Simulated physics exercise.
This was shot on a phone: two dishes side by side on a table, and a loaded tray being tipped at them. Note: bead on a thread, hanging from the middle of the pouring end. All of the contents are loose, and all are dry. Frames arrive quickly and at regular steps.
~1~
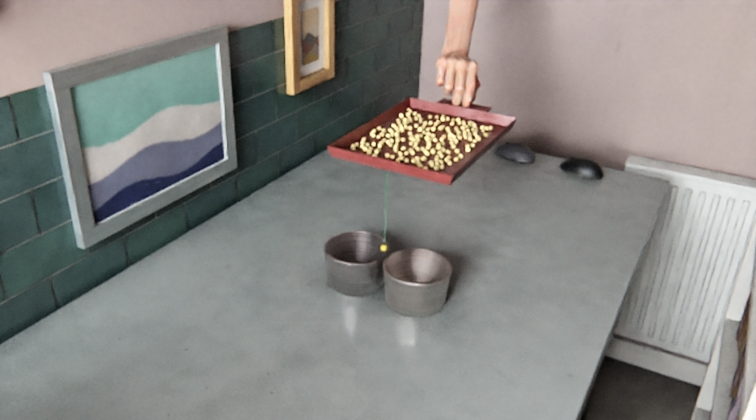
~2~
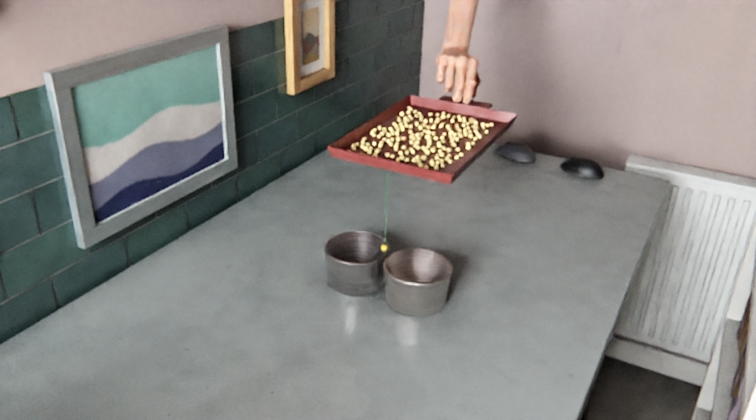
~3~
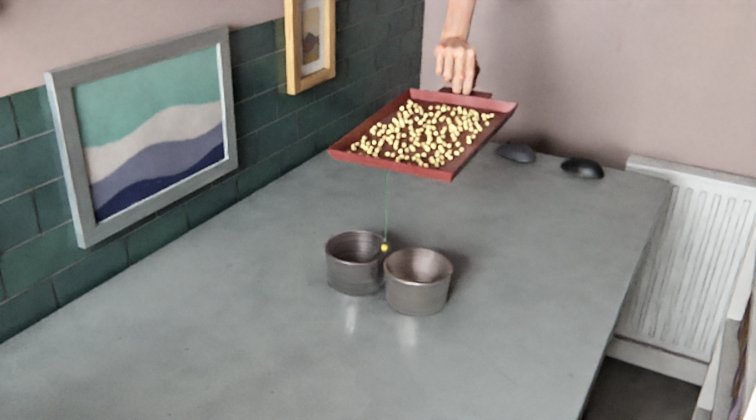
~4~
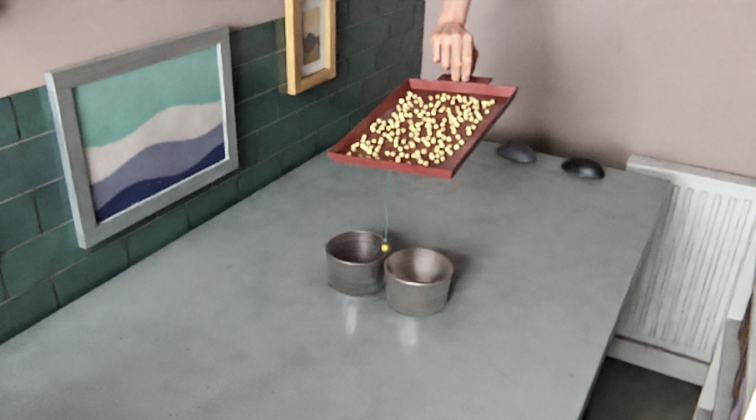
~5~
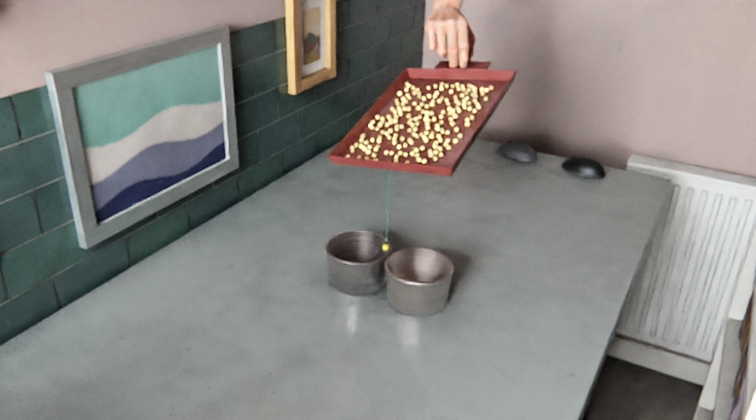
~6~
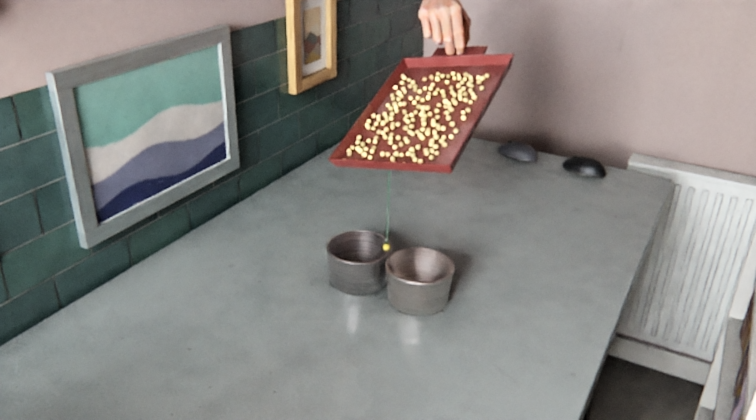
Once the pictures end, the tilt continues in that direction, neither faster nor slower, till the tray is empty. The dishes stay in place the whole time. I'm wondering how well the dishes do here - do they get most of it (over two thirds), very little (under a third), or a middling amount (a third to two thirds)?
They get a middling amount, a third to two thirds.
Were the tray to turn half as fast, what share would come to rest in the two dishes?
I'd put it near 60 per cent.
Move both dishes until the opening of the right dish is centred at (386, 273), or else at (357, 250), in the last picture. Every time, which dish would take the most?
Well, the first time it's the one placed on the left, and the second time it's the one placed on the right.
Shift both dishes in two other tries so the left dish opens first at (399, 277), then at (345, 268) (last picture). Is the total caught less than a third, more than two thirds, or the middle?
First: Under a third; second: Below one third.
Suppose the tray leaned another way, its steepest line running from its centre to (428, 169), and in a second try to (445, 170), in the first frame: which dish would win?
One after the other: The rightmost dish, the rightmost dish.
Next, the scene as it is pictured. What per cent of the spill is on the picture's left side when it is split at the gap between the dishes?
Around 100 percent of the pieces.
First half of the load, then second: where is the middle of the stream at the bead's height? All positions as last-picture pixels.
The opening part goes through (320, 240); what follows goes through (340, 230).
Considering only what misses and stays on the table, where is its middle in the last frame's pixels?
Check roughly (276, 281) and you'll find the middle.
Soon, tray tipped steeply; about two thirds on the tray; a stray few in the left dish; a stray few outside both; about a third in the air.
A while on, tray tipped past a quarter turn; a small part on the tray; about a third in the left dish; about half outside both; a small part in the air.
Towards the end, tray tipped past a quarter turn; about half in the left dish; about half outside both.
Finally, tray tipped past a quarter turn; none in the right dish; about half in the left dish; about half outside both.
